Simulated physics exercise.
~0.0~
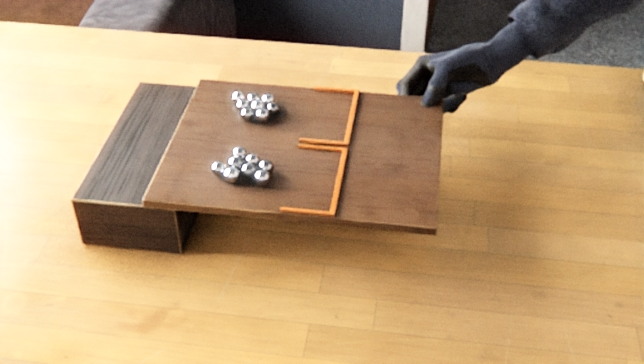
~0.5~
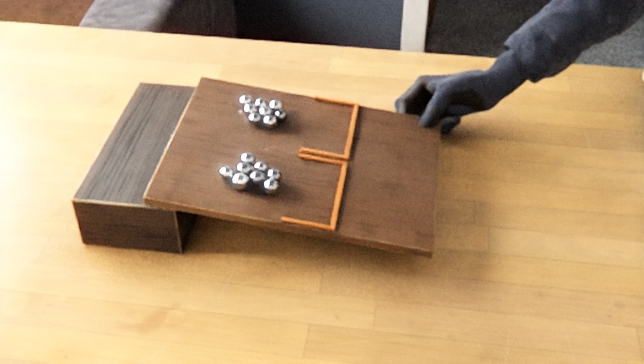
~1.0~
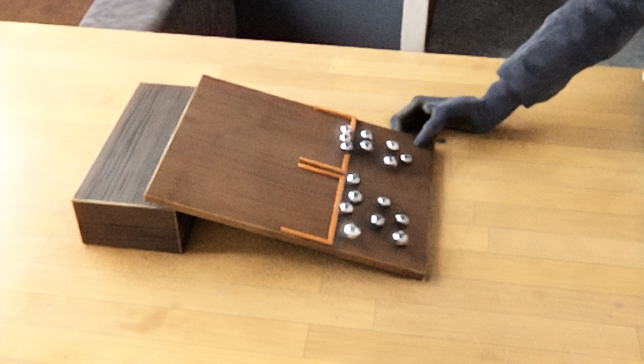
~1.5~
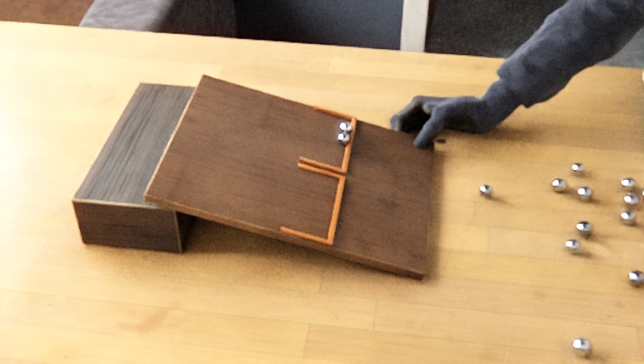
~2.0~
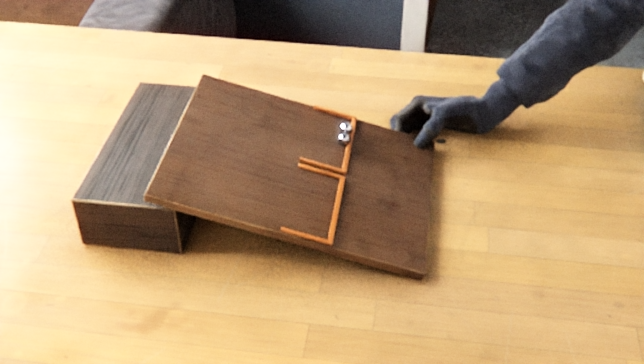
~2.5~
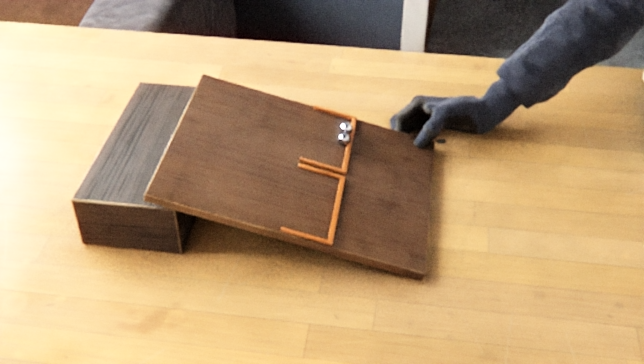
A dark-gloved hand at the upper right holds one end of a brown wooden board on a light wood table, seen from above at an angle, while the other end lies on a dark block at the left. Two clusters of shiny silver balls sit on the board, each facing an orange bar. The hand lowers its end, the board slopes more steeply, and both clusters slide right. The balls pass the bars and scatter across the table, rolling out of view. Finally, the board rests tilted, with just two balls left at the far bar.
